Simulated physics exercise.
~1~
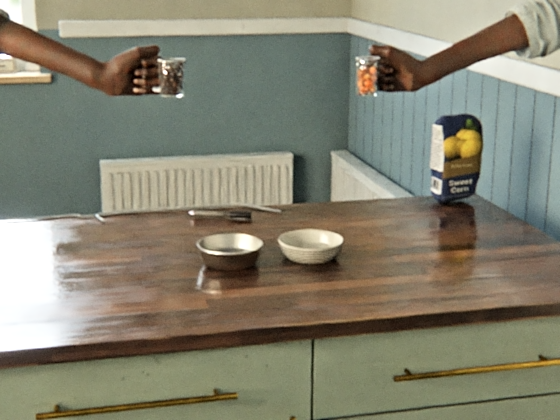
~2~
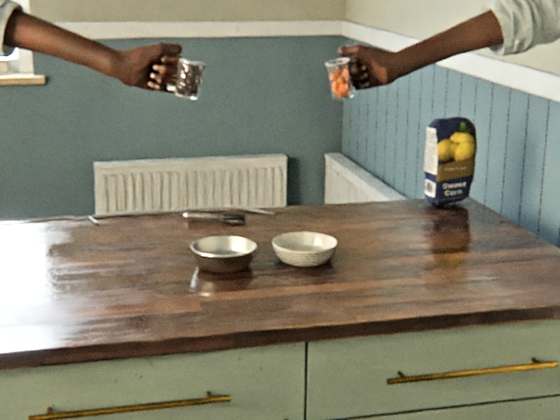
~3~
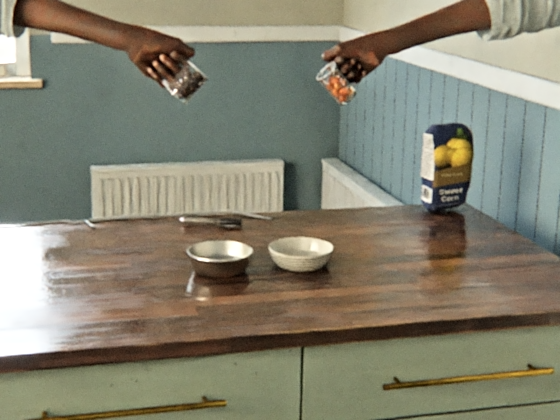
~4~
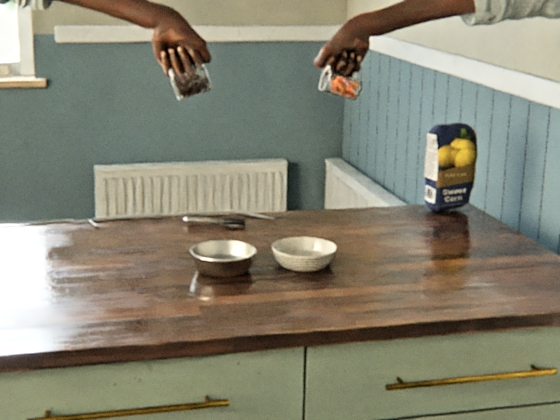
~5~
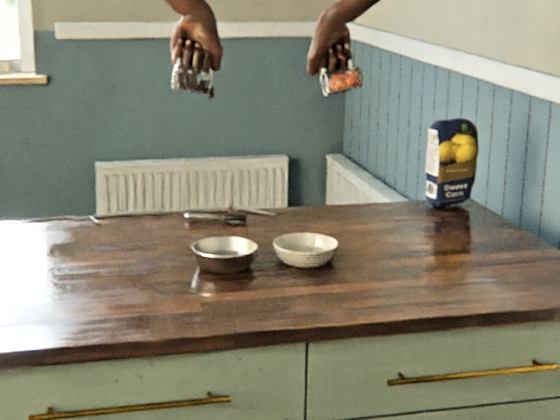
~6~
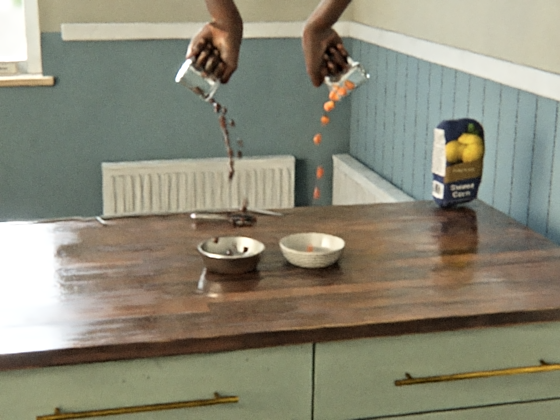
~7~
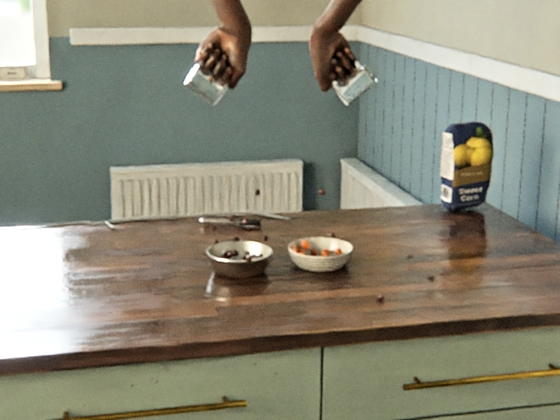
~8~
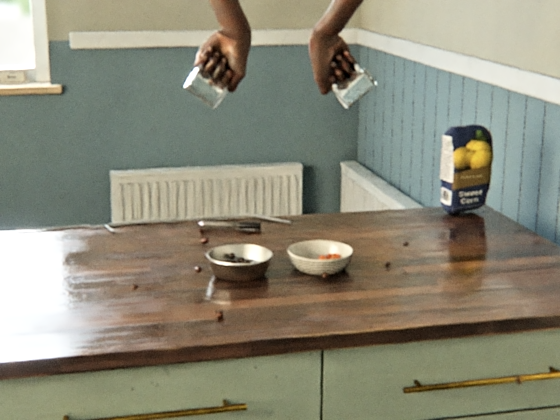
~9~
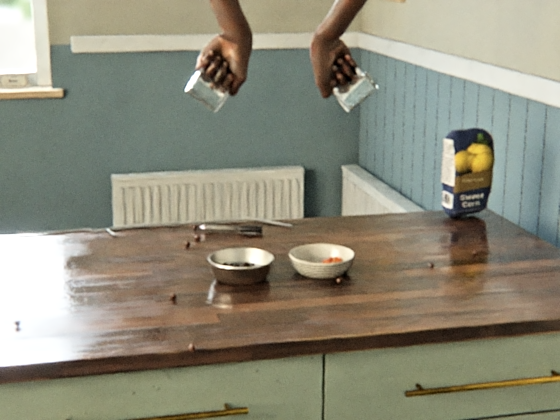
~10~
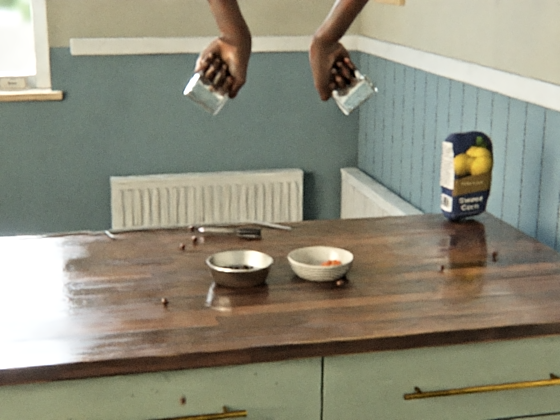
Two hands tipping clear cups over shallow bowls on a wooden counter, dark pieces scattering at left, orange ones landing in the right bowl.
